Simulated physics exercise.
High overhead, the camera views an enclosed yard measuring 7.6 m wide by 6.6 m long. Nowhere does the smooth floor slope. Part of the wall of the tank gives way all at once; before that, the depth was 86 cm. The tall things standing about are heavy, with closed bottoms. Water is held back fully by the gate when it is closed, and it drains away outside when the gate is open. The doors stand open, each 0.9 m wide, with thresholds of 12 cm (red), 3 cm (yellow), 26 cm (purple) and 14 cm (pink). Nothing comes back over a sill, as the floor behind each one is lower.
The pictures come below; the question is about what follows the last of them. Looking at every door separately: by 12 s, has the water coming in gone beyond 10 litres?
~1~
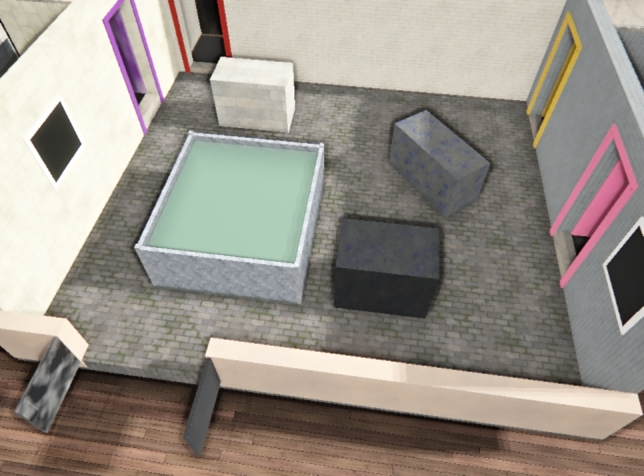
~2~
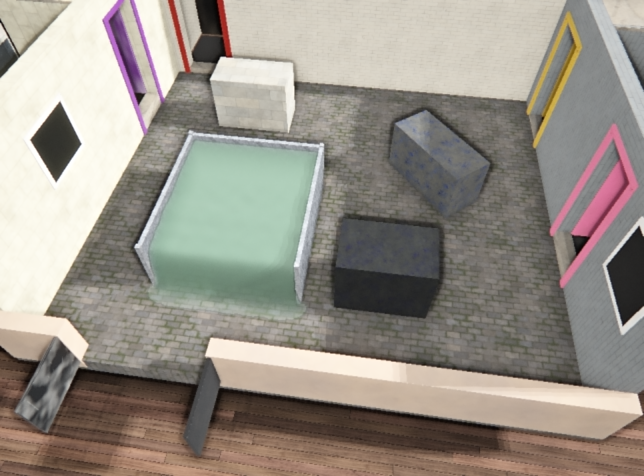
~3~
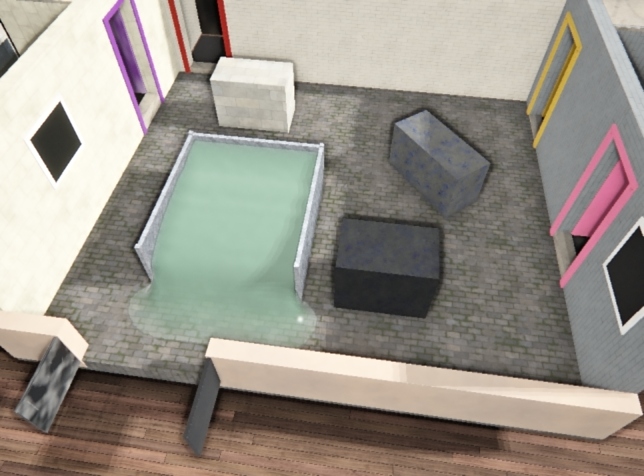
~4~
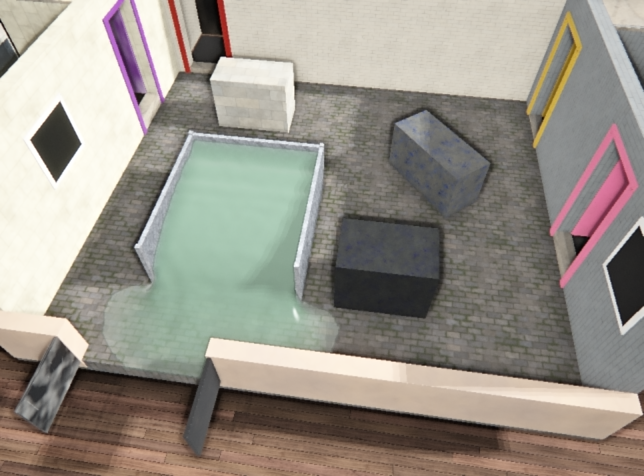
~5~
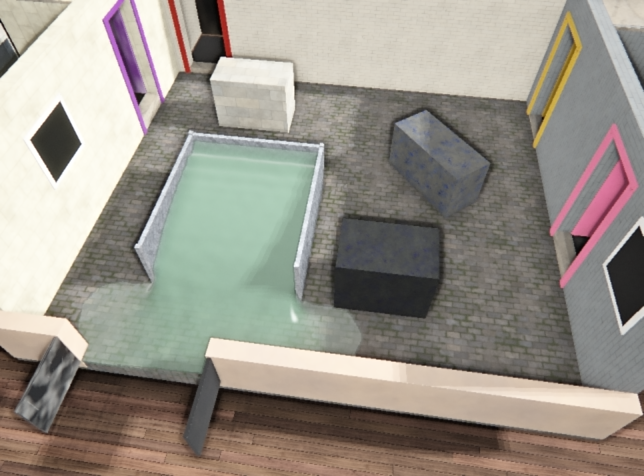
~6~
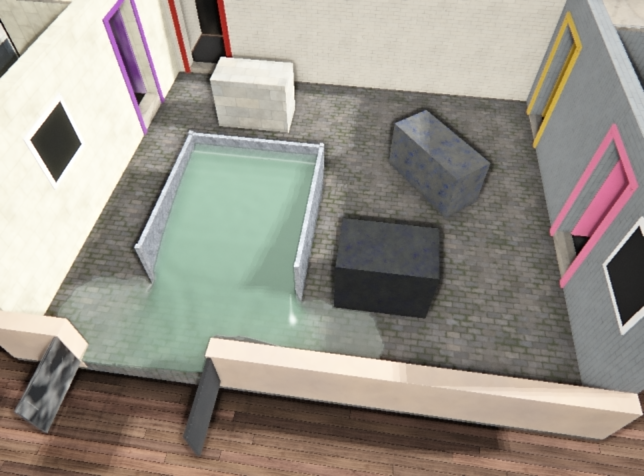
Red door - it has not. Yellow door - it has. Purple door - it has not. Pink door - it has not.
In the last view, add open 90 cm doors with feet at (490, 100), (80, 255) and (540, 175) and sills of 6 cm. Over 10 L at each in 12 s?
Well, the first is on the high side, the second is on the low side, and the third is on the low side.
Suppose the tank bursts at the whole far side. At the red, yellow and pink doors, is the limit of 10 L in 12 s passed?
Then: Red beyond it, yellow beyond it, pink short of it.
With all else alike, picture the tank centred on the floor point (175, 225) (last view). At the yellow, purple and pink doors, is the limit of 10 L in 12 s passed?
At the yellow door the limit is not exceeded, at the purple door not exceeded, at the pink door not exceeded.
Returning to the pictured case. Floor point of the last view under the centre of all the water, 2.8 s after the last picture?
I'd put it close to (323, 287).
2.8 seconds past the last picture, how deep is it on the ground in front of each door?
Depths in centimetres - red: 0, yellow: 0, purple: 0, pink: 12.
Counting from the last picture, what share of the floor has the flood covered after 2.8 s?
Covered: Roughly 40 %.
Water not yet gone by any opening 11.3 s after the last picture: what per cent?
About 40 per cent.
Then, 0.7 s after the last picture water covers 15 % of the floor and is deepest (57 cm) near (247, 353); red door not reached, yellow door not reached, purple door not reached, pink door not reached.
Then, 1.5 s after the last picture water covers 25 % of the floor and is deepest (42 cm) near (244, 365); red door not reached, yellow door not reached, purple door not reached, pink door not reached.
Then, 2.8 s after the last picture water covers 40 % of the floor and is deepest (32 cm) near (537, 366); red door not reached, yellow door not reached, purple door not reached, pink door 12 cm at the sill, 0 L in.
Then, 6.3 s after the last picture water covers 80 % of the floor and is deepest (16 cm) near (529, 120); red door not reached, yellow door 9 cm at the sill, 6 L in, purple door 3 cm at the sill, 0 L in, pink door 6 cm at the sill, 0 L in.
Then, 11.3 s after the last picture water covers 100 % of the floor and is deepest (7 cm) near (213, 87); red door 7 cm at the sill, 0 L in, yellow door 6 cm at the sill, 57 L in, purple door 6 cm at the sill, 0 L in, pink door 3 cm at the sill, 0 L in.
